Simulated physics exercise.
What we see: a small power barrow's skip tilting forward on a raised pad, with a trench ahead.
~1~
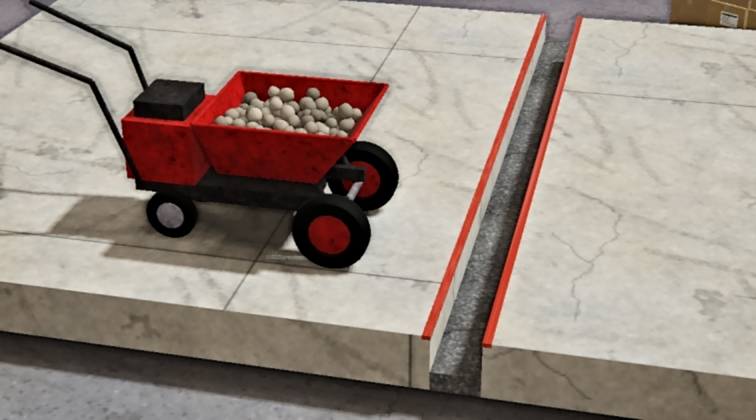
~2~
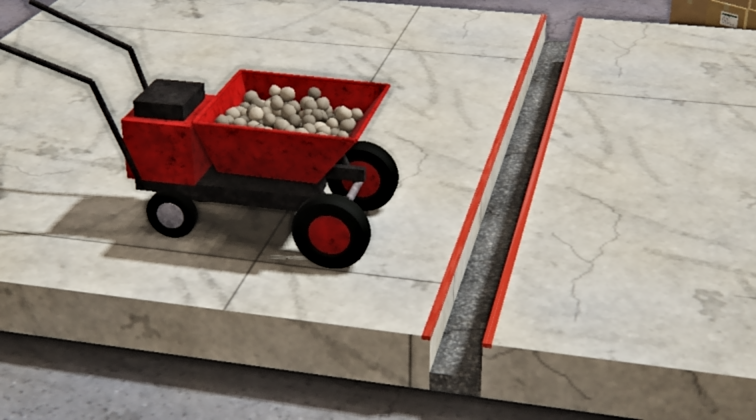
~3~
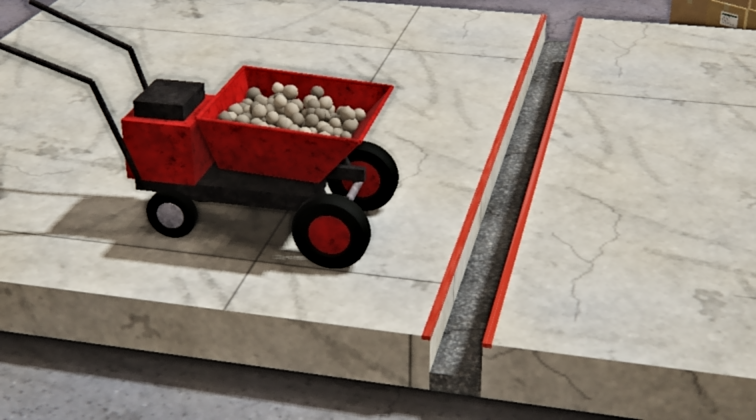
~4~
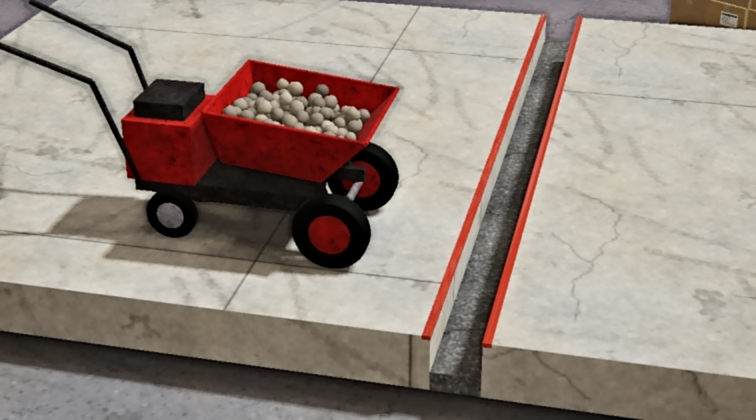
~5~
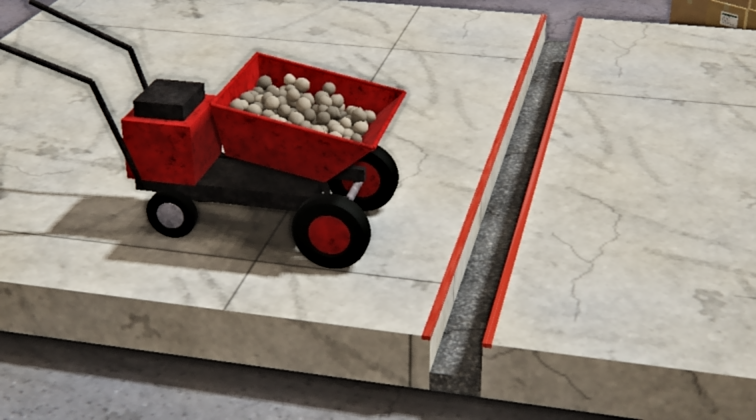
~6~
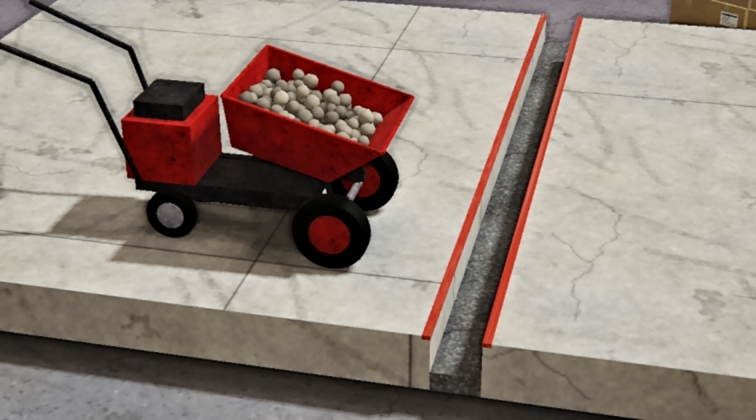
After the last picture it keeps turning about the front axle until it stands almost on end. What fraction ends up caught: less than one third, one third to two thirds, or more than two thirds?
More than two thirds.
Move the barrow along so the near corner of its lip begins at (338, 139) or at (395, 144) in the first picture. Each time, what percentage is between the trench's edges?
80 per cent, then 30 per cent.
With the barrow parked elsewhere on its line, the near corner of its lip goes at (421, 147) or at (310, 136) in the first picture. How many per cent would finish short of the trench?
Roughly 0 and 40 %.
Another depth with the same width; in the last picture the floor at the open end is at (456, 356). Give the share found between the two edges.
60 %, roughly.
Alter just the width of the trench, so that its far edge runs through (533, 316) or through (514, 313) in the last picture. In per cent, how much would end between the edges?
The first try comes to close to 100 per cent, the next to 100 per cent.
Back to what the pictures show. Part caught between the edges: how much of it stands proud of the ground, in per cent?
Around 15 per cent.
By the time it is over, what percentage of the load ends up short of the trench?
About 5 %.
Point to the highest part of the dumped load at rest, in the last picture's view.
The top settles at about (481, 238).
Just after the last frame, skip tipped steeply; every one in the skip.
A moment on, skip tipped right over; roughly two thirds in the skip; just a few short of the trench; roughly a quarter in or heaped over the trench; just a few beyond it; just a few falling.
Further on, skip tipped right over; just a few in the skip; just a few short of the trench; the larger part in or heaped over the trench; about a tenth beyond it.
When it is over, skip tipped right over; about a tenth short of the trench; the larger part in or heaped over the trench; about a tenth beyond it.
